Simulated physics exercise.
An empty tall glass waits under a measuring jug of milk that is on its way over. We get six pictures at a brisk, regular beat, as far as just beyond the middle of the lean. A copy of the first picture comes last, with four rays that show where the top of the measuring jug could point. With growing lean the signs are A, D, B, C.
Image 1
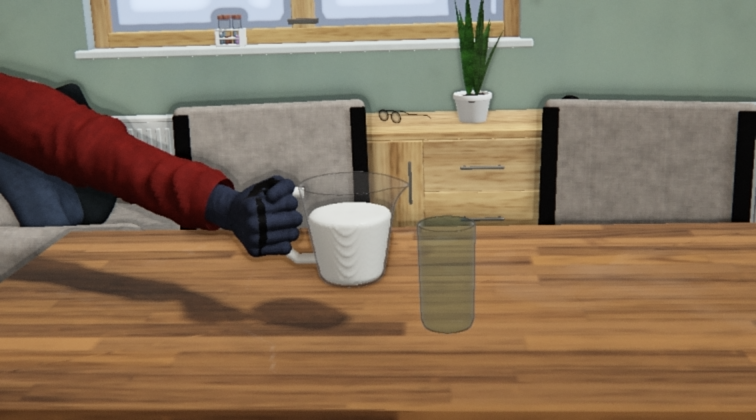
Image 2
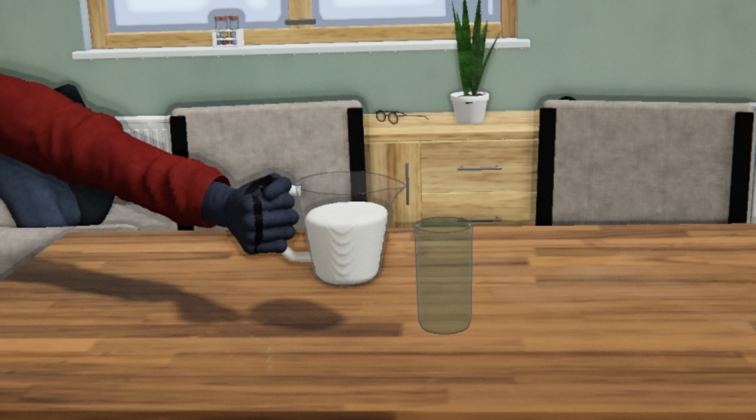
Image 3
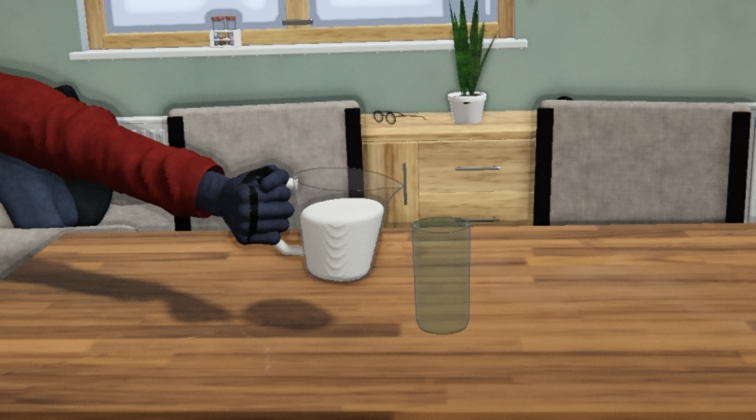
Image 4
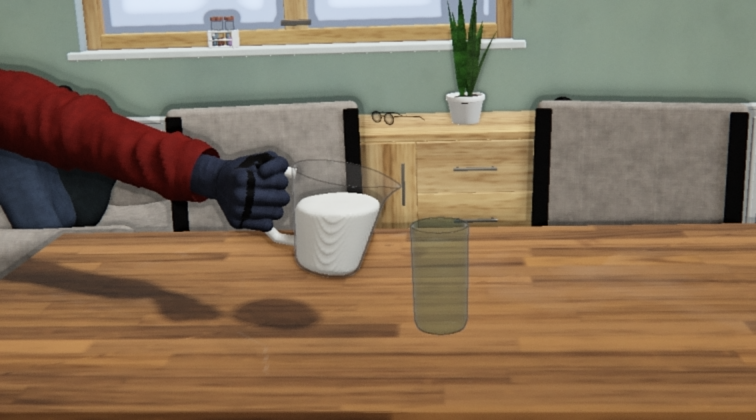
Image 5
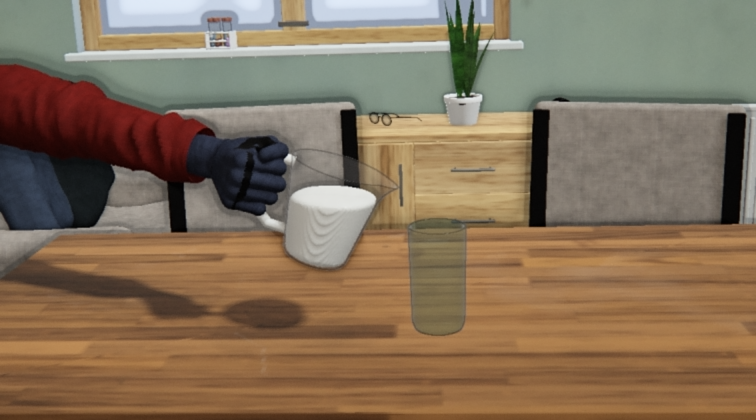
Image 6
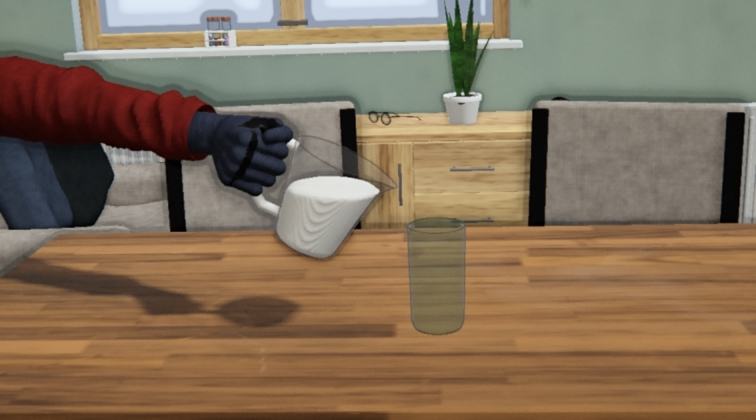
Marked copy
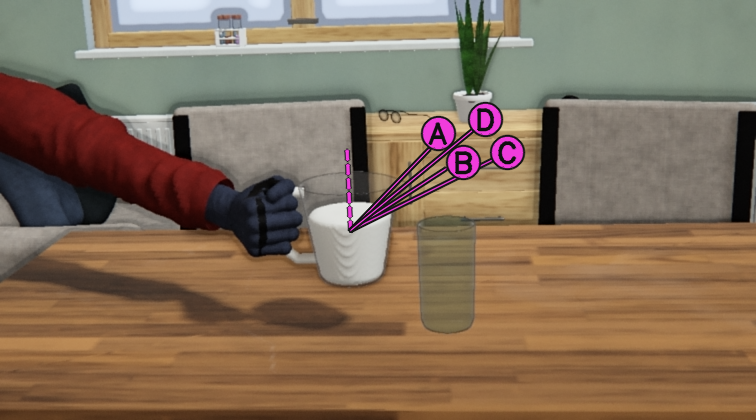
A gloved hand raises a jug of milk slightly and tilts it toward a glass.
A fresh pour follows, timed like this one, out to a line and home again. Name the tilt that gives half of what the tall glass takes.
Choose B.
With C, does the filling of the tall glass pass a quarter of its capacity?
Yes, clearly.
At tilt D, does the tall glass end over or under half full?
Under.
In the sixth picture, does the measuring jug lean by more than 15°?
Yes.
On the marked copy, A at (429, 149); B at (446, 168); C at (492, 159); D at (472, 130).
If A is chosen, the tall glass ends with about 18 % of what it can hold.
If B is chosen, the tall glass ends with about 49 % of what it can hold.
If C is chosen, the tall glass ends with about 68 % of what it can hold.
If D is chosen, the tall glass ends with about 32 % of what it can hold.
